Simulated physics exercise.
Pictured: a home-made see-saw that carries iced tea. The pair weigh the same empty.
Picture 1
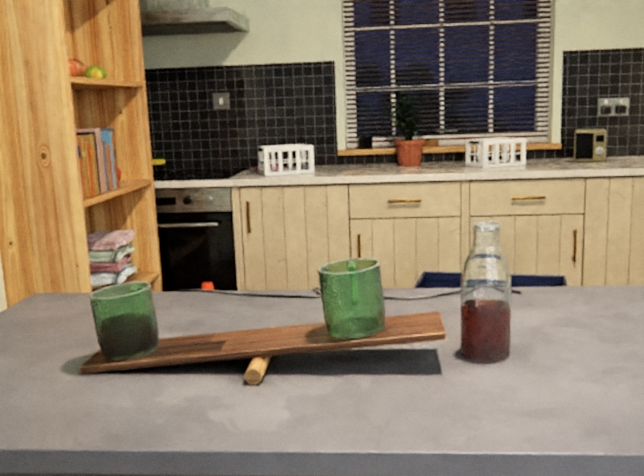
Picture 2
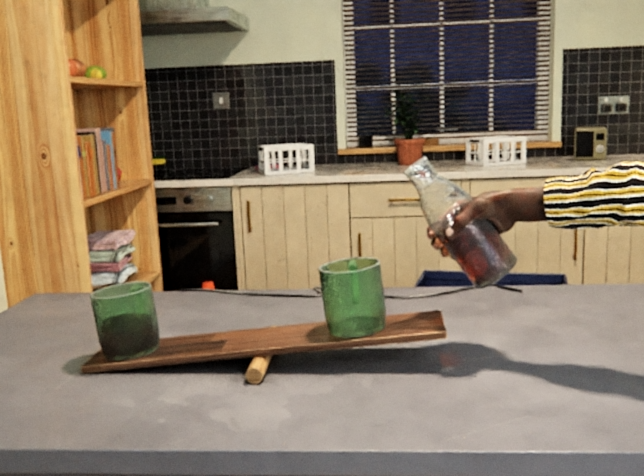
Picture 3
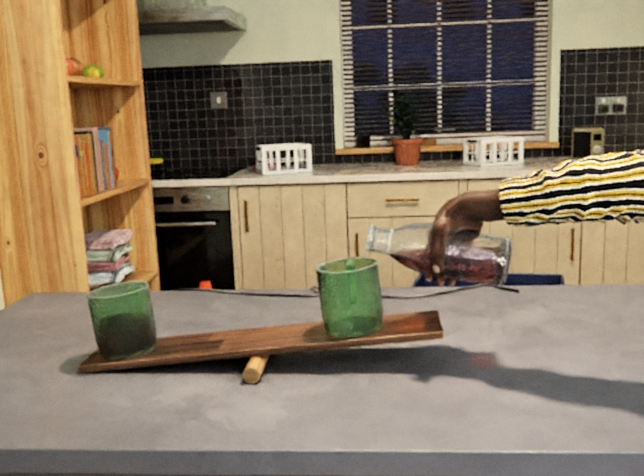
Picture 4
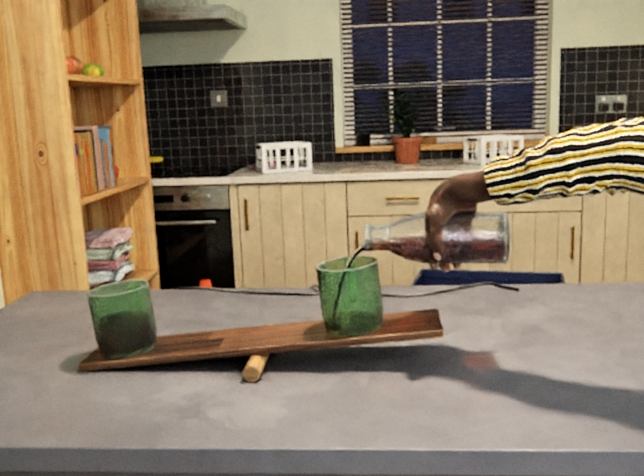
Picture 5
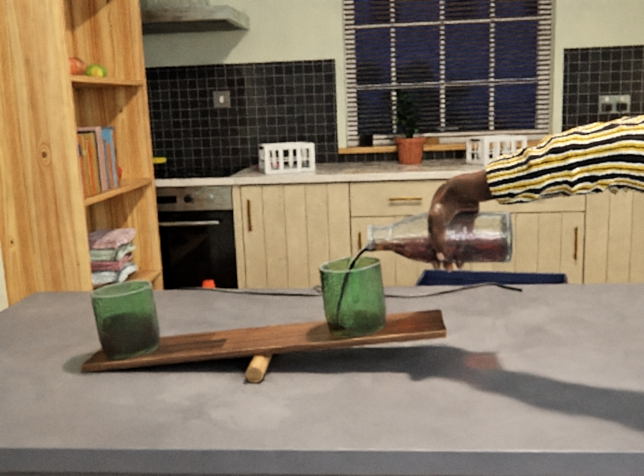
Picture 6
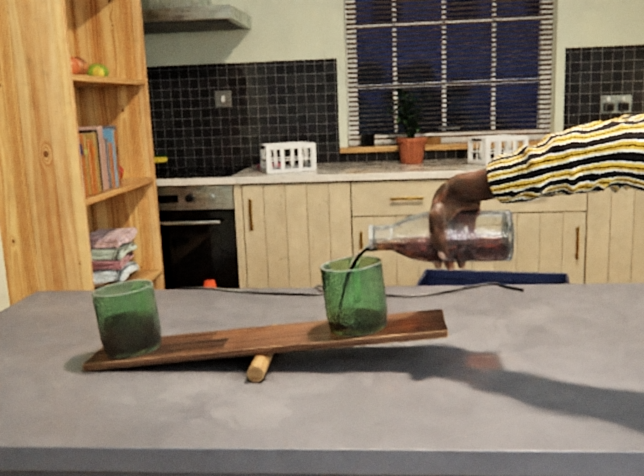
The clip opens on a wooden see-saw on a grey counter, its left green mug low and its right one raised, beside a bottle of dark liquid. A hand in a striped sleeve lifts the bottle, tilts it leftward and pours a thin stream into the right mug, while the see-saw stays still.
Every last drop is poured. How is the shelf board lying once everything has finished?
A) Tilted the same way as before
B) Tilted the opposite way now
A, tilted the same way as before.
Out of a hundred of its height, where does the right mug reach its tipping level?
I'd put it at roughly 70 percent.
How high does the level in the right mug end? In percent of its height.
I'd guess some 50 per cent.
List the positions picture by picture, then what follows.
Before the pour; milk bottle (486, 287) about a third full; right mug (352, 296) empty, raised; left mug (125, 319) about a third full, on the low side, in the first frame.
The milk bottle is on its way; rolling pin (255, 374); right mug (353, 295) empty, in the second frame.
The iced tea nears the lip; milk bottle (434, 249) tipped 80° with all of its load; right mug (350, 295) empty, in the third frame.
Pouring; rolling pin (253, 372); right mug nearly empty, surface at (354, 320); left mug about a third full, surface at (125, 322), in the fourth frame.
Pouring; milk bottle (436, 238) tipped 90° with nearly all of its load; right mug (353, 294) nearly empty, in the fifth frame.
Pouring; rolling pin (257, 372); right mug nearly empty, surface at (358, 317); left mug about a third full, surface at (129, 322), in the sixth frame.
A moment on, the right mug is about a third full; the shelf board leans as before.
Further on, the right mug is about half full; the shelf board leans as before.
When it is over, the right mug is about half full; the shelf board leans as before.
